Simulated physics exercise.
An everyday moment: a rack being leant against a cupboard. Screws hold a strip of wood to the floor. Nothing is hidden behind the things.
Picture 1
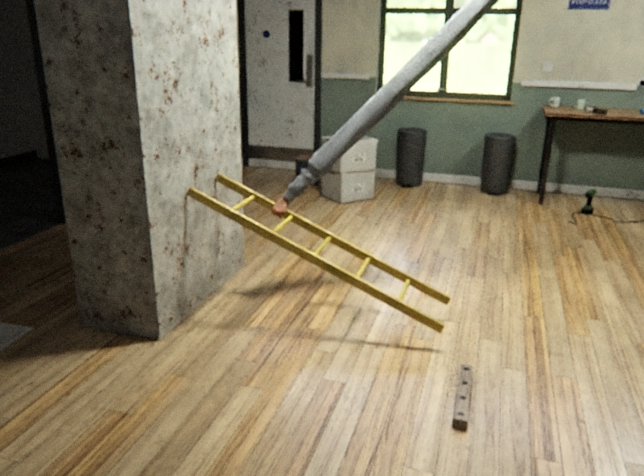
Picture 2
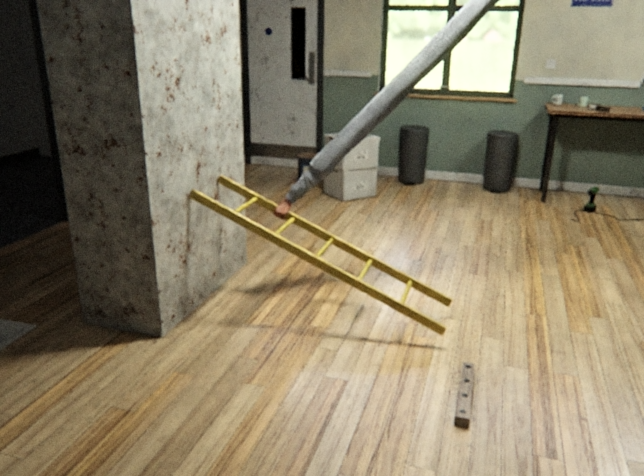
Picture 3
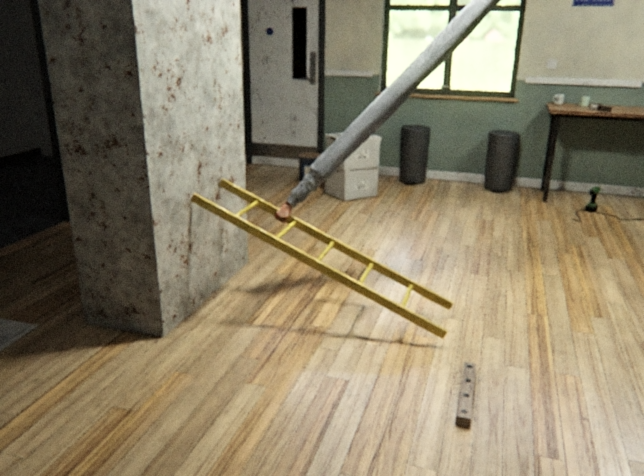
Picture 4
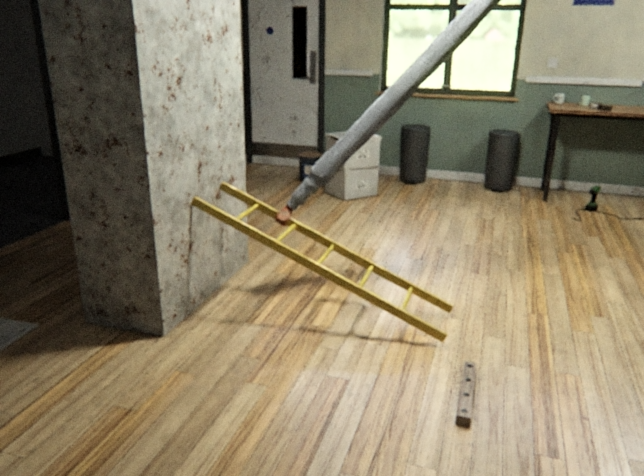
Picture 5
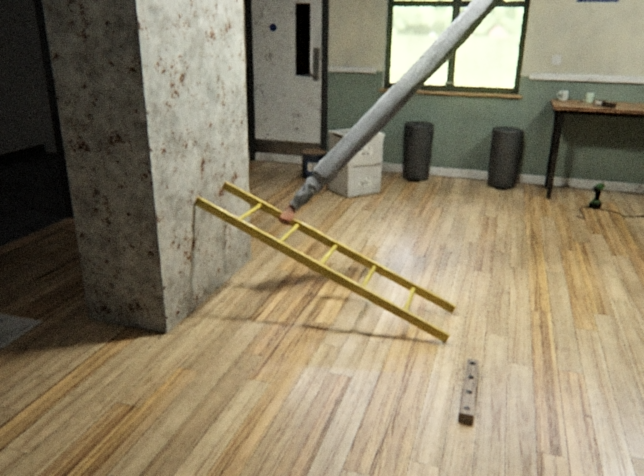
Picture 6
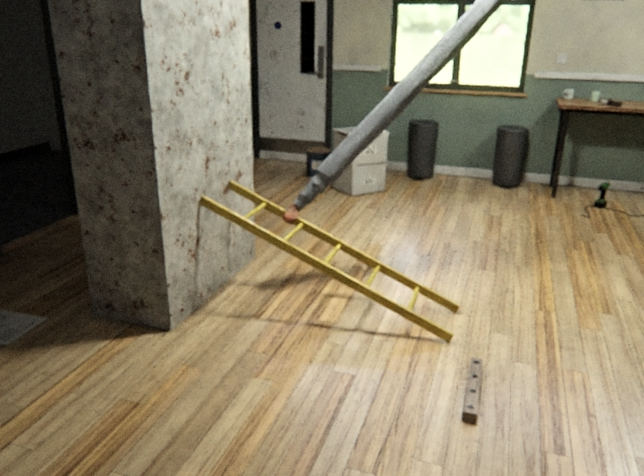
A yellow, ladder-like rack, held by a long grey arm in a wood-floored room, is seen from slightly above. The rack slants down to the right beside a tall, mottled grey block on the left, with a dotted brown strip lying at lower right and dark bins beneath a window behind. The arm lowers the rack very slightly, while the camera drifts a little left and down.
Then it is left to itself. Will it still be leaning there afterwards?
The yellow rack gives way at the feet.
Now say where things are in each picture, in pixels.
The first picture shows still on the way; yellow rack (321, 247); batten (463, 394).
The second picture shows still on the way; yellow rack (324, 249); batten (465, 392).
The third picture shows still on the way; yellow rack (325, 253); batten (467, 392).
The fourth picture shows still on the way; yellow rack (325, 256); batten (467, 391).
The fifth picture shows still on the way; yellow rack (328, 256); batten (470, 389).
The sixth picture shows in place, still held; yellow rack (332, 255); batten (473, 388).
Then, 0.22 s on from there, yellow rack turned 6° from its first pose near (336, 269).
Then, 0.30 s on from there, yellow rack turned 14° from its first pose near (339, 286).
Then, 0.38 s on from there, yellow rack turned 23° from its first pose near (340, 305).
In the end, the yellow rack slides out and falls, near (340, 304).
